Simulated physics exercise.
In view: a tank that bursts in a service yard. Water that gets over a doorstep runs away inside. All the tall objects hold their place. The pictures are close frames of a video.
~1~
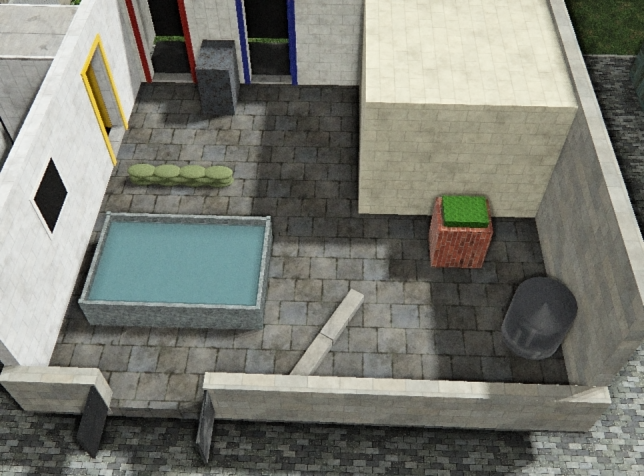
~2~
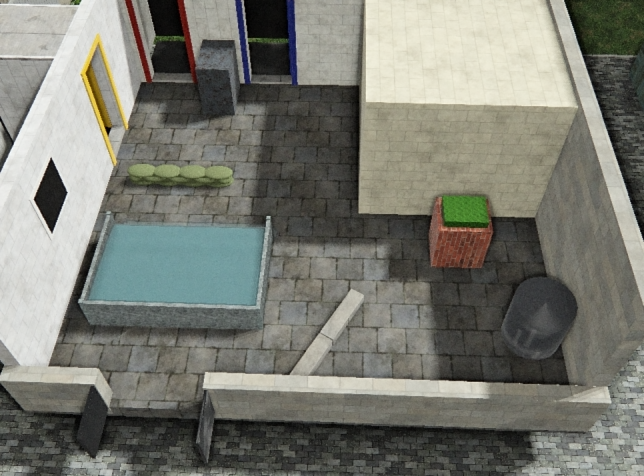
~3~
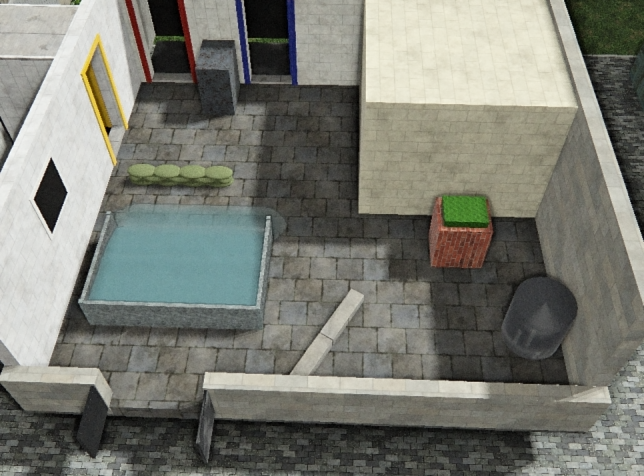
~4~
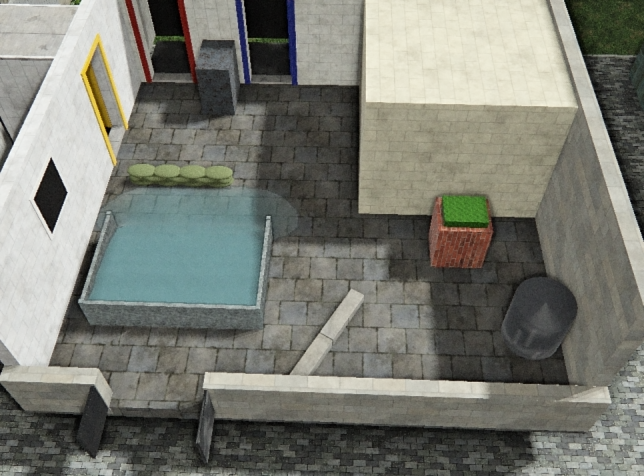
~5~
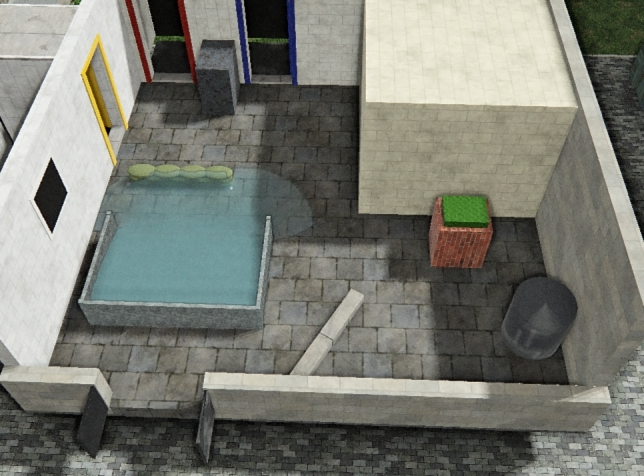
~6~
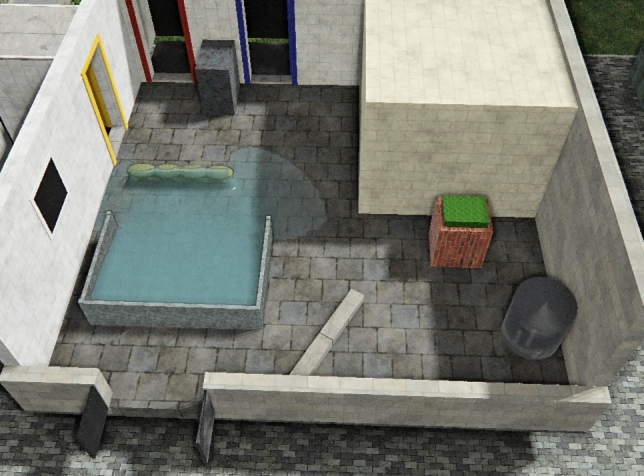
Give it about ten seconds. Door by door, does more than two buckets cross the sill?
One by one: The red door floods; the yellow door holds within the limit; the blue door floods.
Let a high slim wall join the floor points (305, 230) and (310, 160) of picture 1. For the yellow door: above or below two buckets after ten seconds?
Yellow door stays under.
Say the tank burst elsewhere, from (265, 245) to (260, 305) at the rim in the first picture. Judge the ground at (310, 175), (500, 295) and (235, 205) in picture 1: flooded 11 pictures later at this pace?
In that order: No water, flooded, no water.
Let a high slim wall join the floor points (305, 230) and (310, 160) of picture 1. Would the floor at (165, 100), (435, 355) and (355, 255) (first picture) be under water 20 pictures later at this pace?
In turn: Flooded, not flooded, no water.
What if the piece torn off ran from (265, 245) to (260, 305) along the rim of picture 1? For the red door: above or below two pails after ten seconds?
The red door lets less in.
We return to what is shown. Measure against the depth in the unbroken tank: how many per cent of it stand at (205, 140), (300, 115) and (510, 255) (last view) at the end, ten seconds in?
In turn 14, 12 and 0 in a hundred.
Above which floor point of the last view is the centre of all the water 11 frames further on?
At about (201, 210).
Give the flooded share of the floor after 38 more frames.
Roughly 70 per cent.
A moment on, water covers 30 % of the floor; the red door not reached, the yellow door wet at the sill, nothing in, the blue door wet at the sill, nothing in.
Next, water covers 45 % of the floor; the red door wet at the sill, nothing in, the yellow door wet at the sill, nothing in, the blue door over two buckets in.
Then, water covers 50 % of the floor; the red door over two buckets in, the yellow door wet at the sill, nothing in, the blue door over two buckets in.
Later, water covers 70 % of the floor; the red door far over two buckets in, the yellow door wet at the sill, nothing in, the blue door far over two buckets in.
In the end, water covers 85 % of the floor; the red door far over two buckets in, the yellow door under two buckets in, the blue door far over two buckets in.
